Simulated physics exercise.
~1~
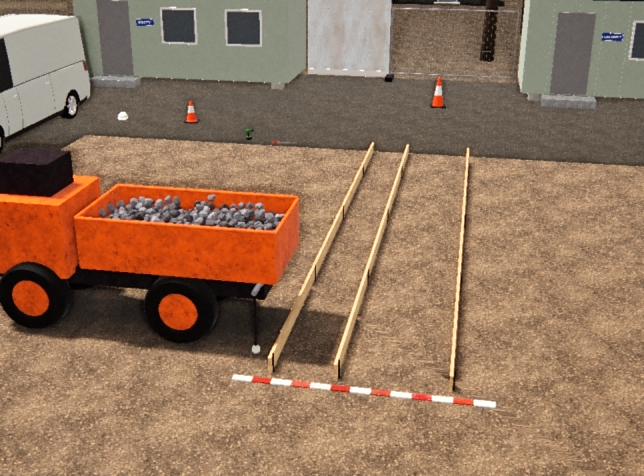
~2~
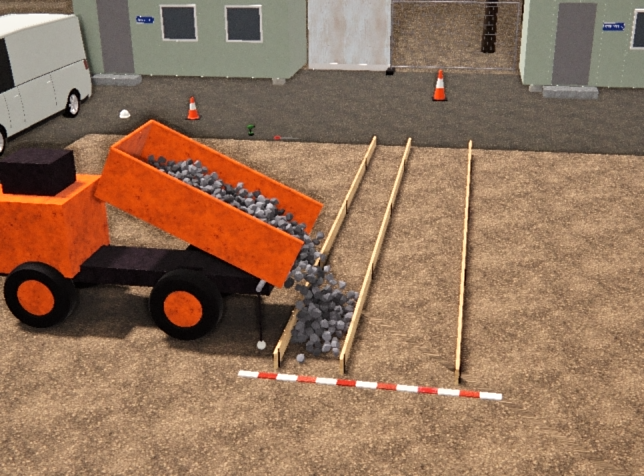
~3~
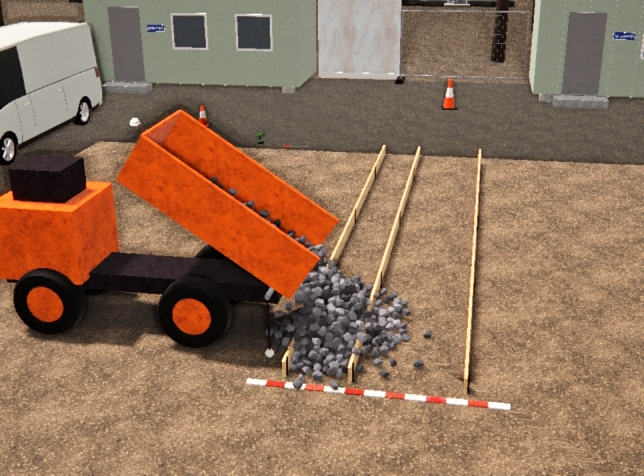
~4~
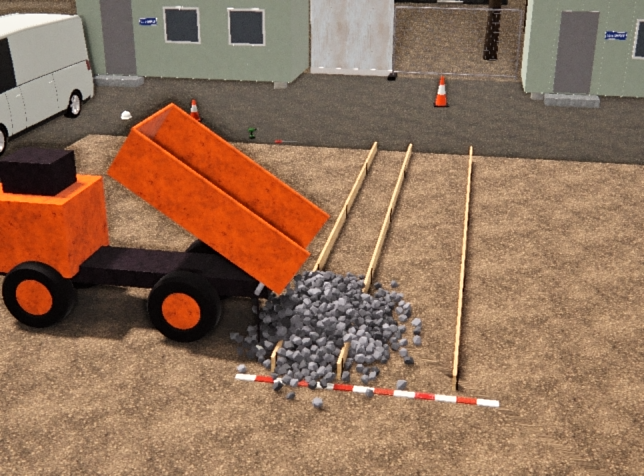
Orange tipper truck raising its body and pouring grey crushed rock over two wooden boards, leaving a spread heap behind it.
